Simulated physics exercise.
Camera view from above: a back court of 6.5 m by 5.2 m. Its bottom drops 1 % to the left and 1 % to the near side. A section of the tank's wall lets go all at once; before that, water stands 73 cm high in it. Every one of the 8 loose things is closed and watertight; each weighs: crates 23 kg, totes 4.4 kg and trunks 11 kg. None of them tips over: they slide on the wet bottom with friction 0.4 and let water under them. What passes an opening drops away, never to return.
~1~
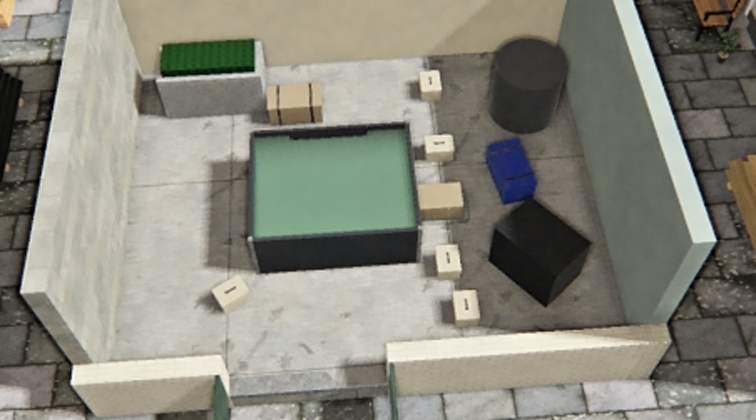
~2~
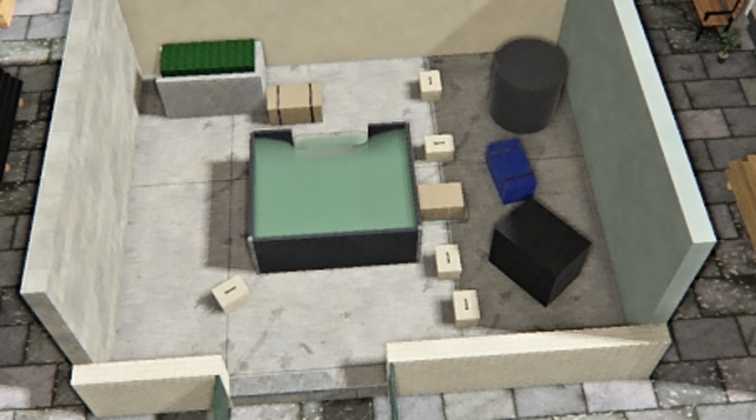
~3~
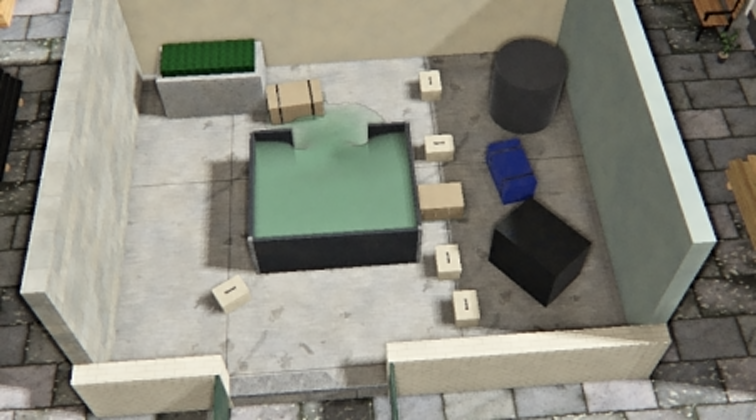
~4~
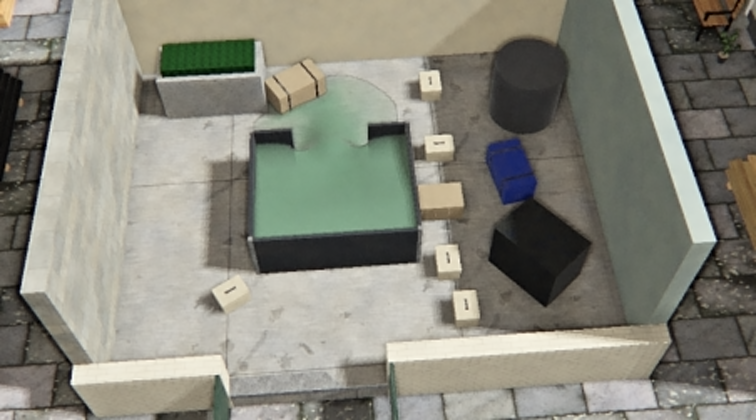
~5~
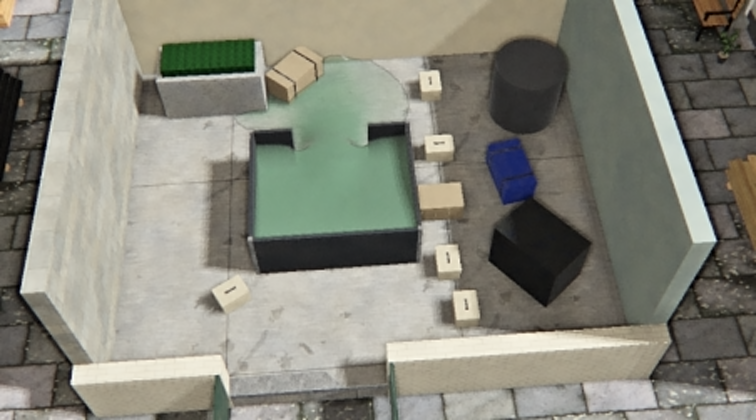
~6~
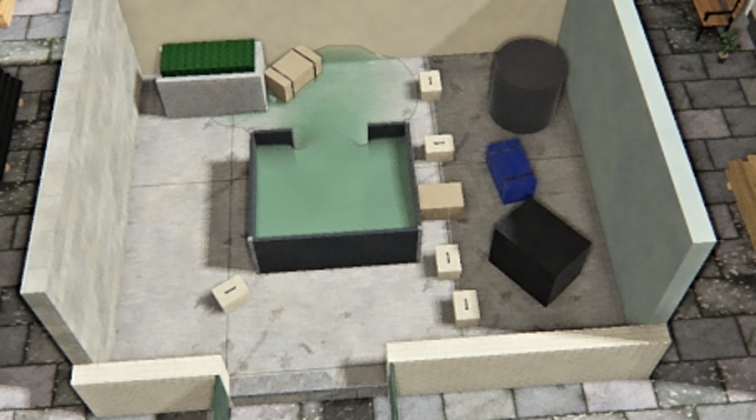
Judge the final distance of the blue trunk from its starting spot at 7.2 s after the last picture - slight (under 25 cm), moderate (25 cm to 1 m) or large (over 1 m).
I think it's going to get taken a long way.
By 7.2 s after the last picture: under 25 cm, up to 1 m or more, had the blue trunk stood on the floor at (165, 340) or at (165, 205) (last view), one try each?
Taken in turn, it is carried a long way and then is carried a long way.
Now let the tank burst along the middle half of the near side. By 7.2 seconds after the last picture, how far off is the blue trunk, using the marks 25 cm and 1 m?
Note: Blue trunk displaced moderately.
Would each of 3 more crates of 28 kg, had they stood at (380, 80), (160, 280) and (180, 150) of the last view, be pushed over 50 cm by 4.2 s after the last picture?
One by one: Beyond the mark, beyond the mark, beyond the mark.
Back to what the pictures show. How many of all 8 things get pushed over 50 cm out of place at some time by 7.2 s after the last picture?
Tally: 8.
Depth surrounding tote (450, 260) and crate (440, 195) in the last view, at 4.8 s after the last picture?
First about 3 cm, second about 7 cm.
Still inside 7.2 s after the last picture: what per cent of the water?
96 % or so.
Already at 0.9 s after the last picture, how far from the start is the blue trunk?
Some 0 cm from the start.
Then, 0.9 s after the last picture the blue trunk is near (512, 163), 0.0 m from its start, aground; 0 of 8 are out; 1 afloat.
Then, 2.8 s after the last picture the blue trunk is near (520, 184), 0.4 m from its start, aground; 0 of 8 are out; 2 afloat.
Then, 4.8 s after the last picture the blue trunk is near (489, 202), 0.8 m from its start, afloat; 0 of 8 are out; 3 afloat.
Then, 7.2 s after the last picture the blue trunk is near (457, 231), 1.4 m from its start, afloat; 1 of 8 are out; 6 afloat.
